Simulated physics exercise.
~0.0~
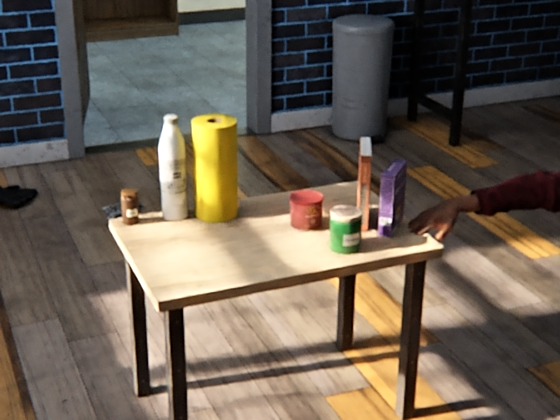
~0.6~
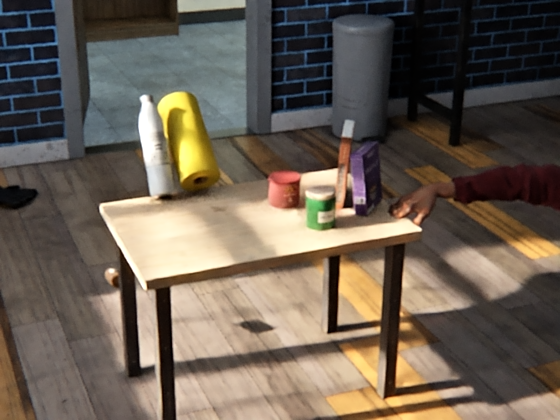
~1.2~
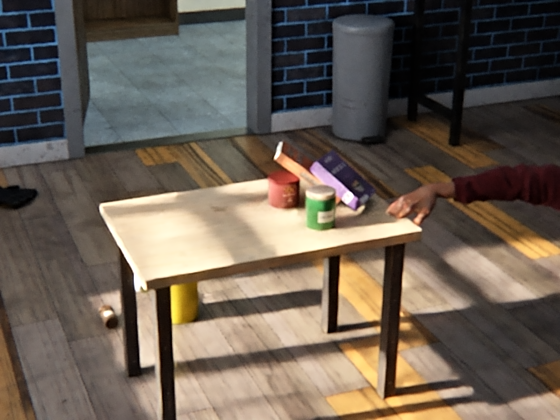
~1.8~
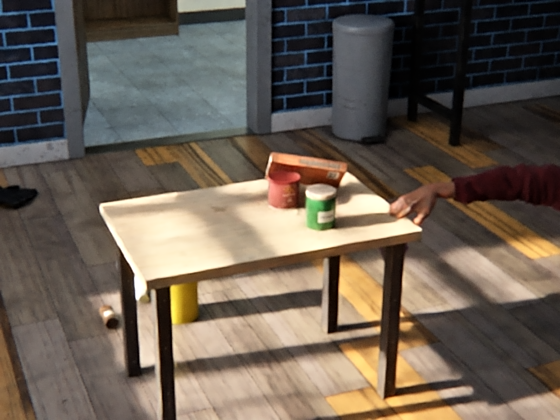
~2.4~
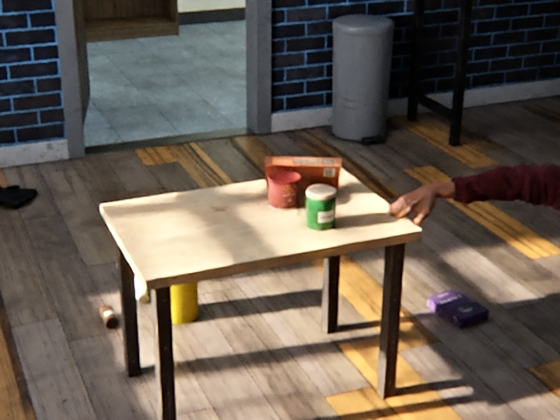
A hand at the right jolted a small wooden table, and the brown shaker, white bottle and yellow roll toppled off, followed by the purple packet, while the orange book fell over behind the red tin and green jar, which stayed standing.
